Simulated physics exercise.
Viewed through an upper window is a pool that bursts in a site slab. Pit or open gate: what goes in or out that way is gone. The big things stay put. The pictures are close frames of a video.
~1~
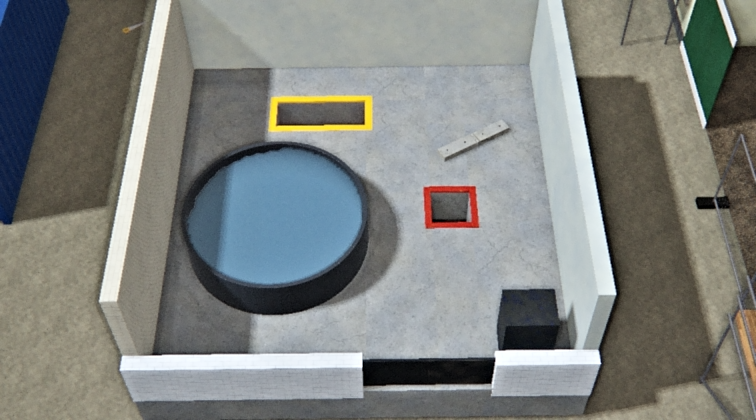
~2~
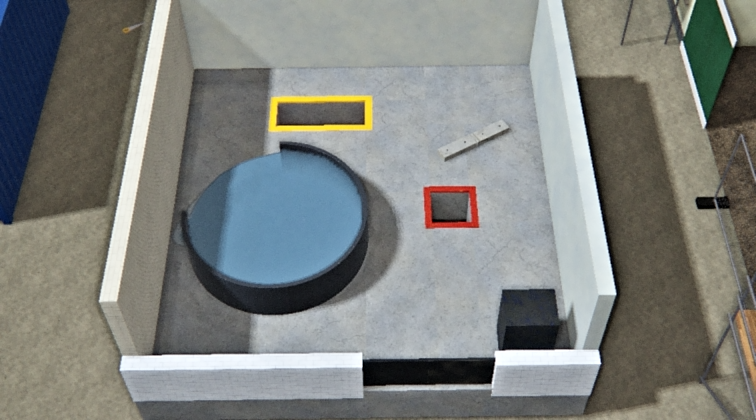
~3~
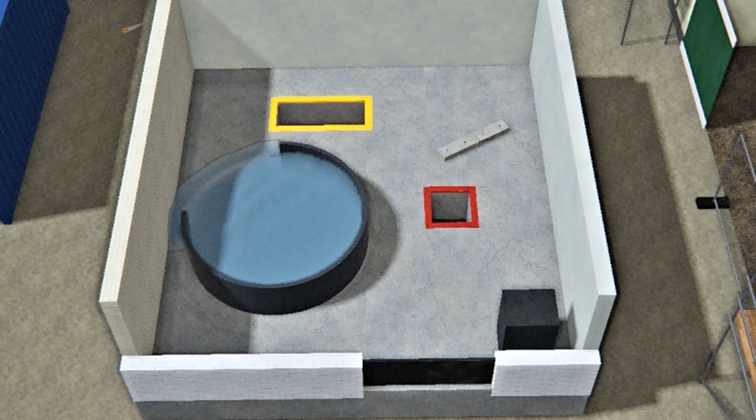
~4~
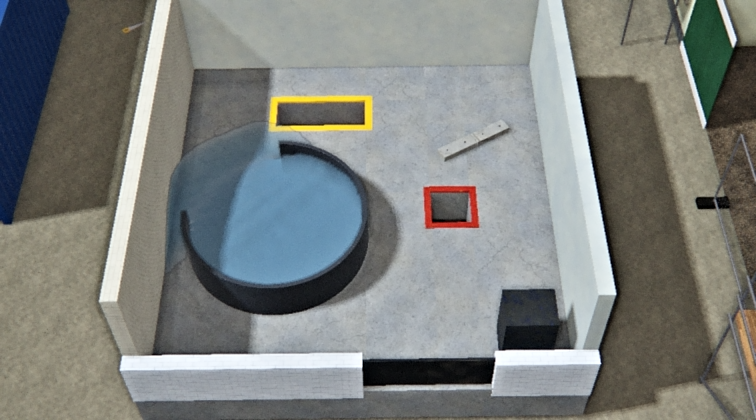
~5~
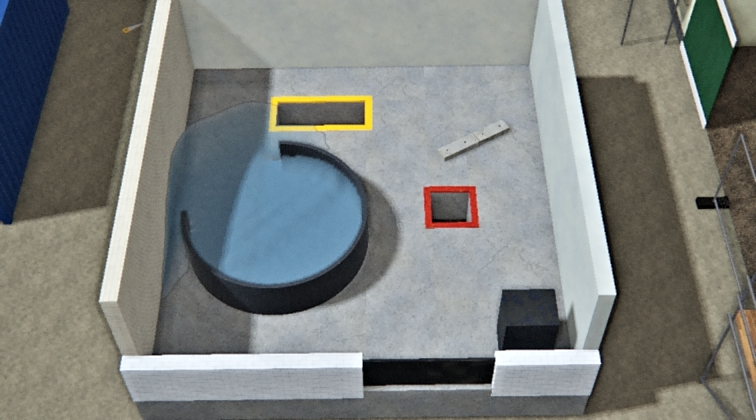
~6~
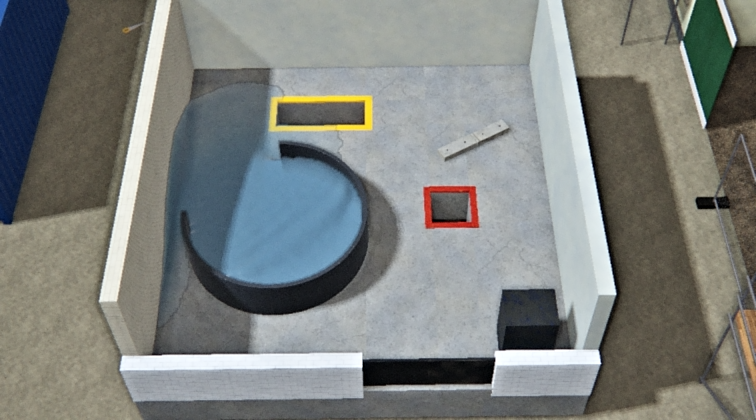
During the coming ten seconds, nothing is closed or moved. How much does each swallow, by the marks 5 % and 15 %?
In the end the gate is left holding a tiny amount - below five per cent. The yellow pit is left holding a hefty amount - past fifteen per cent. The red pit is left holding a tiny amount - below five per cent.
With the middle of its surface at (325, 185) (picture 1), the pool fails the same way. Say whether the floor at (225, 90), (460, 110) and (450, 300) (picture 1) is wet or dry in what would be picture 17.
Looking at all three, I'd call them swamped, bone dry, bone dry.
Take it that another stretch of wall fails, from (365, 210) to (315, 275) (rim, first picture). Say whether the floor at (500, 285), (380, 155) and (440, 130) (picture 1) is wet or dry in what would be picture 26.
Note, points one to three: Reached and soaked / unreached / unreached.
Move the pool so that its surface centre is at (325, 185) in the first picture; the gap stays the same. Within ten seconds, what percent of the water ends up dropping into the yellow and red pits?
Tally in per cent - yellow pit 45; red pit 2.
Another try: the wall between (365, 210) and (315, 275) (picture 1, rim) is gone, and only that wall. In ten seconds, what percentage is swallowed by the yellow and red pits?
Out of every hundred parts, yellow takes 6 and red takes 15.
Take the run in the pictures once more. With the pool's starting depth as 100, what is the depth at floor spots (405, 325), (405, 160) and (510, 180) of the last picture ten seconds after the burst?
I'd say close to 12, 6 and 2 percent.
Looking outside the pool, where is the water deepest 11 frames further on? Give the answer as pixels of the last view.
Somewhere close to (195, 71).
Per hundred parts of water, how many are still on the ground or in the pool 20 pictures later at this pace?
Roughly 88 percent.
A moment on, water covers 25 % of the floor; the gate 0 %, the yellow pit 1 %, the red pit 0 %.
Next, water covers 30 % of the floor; the gate 0 %, the yellow pit 2 %, the red pit 0 %.
Then, water covers 55 % of the floor; the gate 0 %, the yellow pit 11 %, the red pit 0 %.
Later, water covers 90 % of the floor; the gate 0 %, the yellow pit 27 %, the red pit 0 %.
In the end, water covers 95 % of the floor; the gate 0 %, the yellow pit 38 %, the red pit 2 %.
